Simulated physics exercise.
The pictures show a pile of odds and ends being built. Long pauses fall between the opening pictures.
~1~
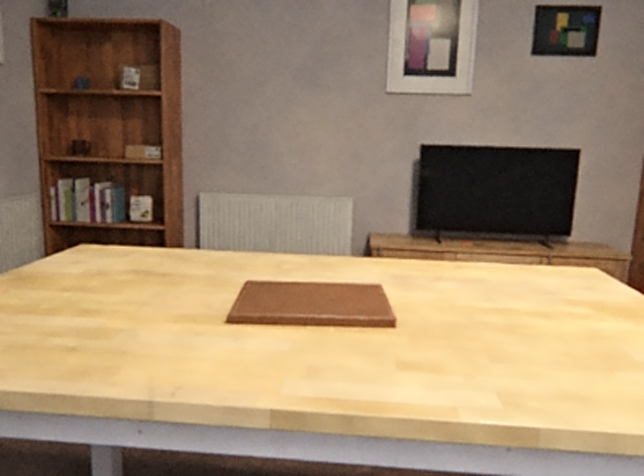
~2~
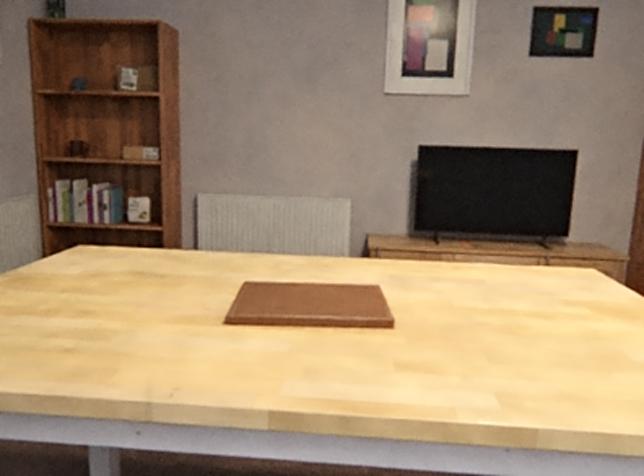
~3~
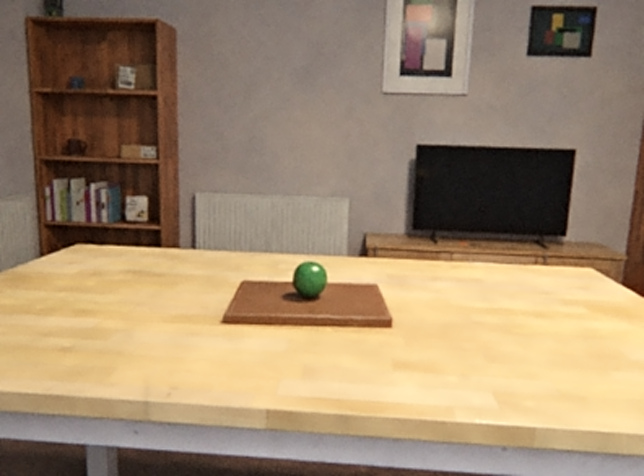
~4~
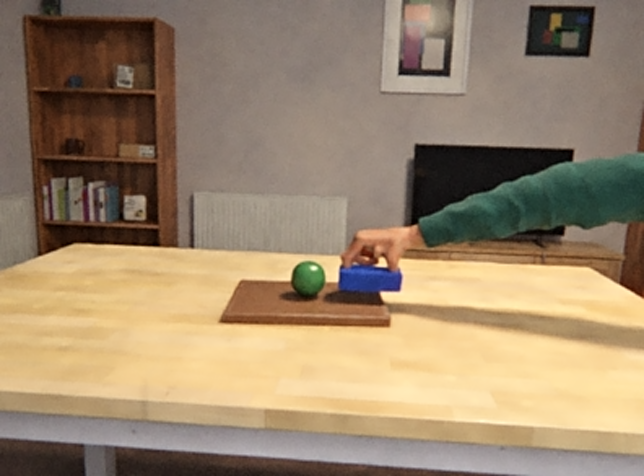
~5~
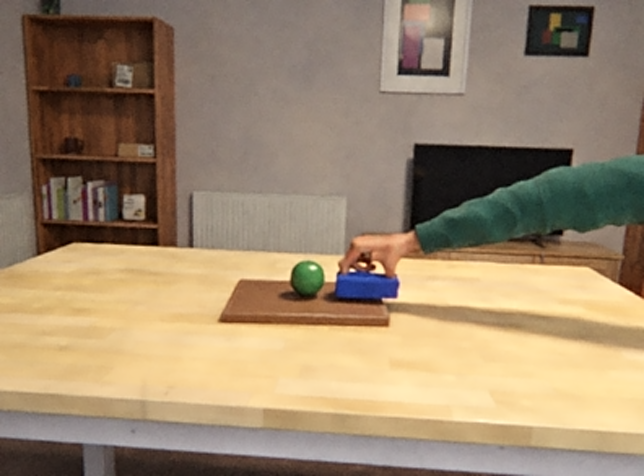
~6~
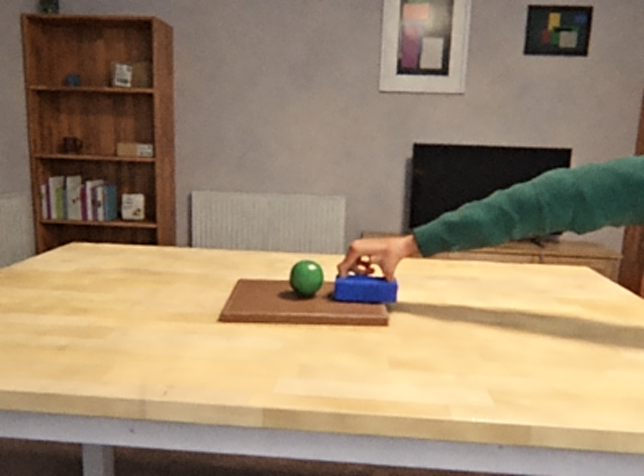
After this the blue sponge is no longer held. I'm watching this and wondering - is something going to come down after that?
No, watch - nothing tips or drops.
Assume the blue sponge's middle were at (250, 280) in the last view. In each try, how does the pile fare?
Outcome: The pile is still standing.
Then, 0.20 s later than the last frame, all is still.
Then, 0.60 s later than the last frame, blue sponge resting near (366, 288).
When it is over, all 3 as before. End places, in pixels of the last picture, blue sponge near (366, 288). The pile keeps its balance.
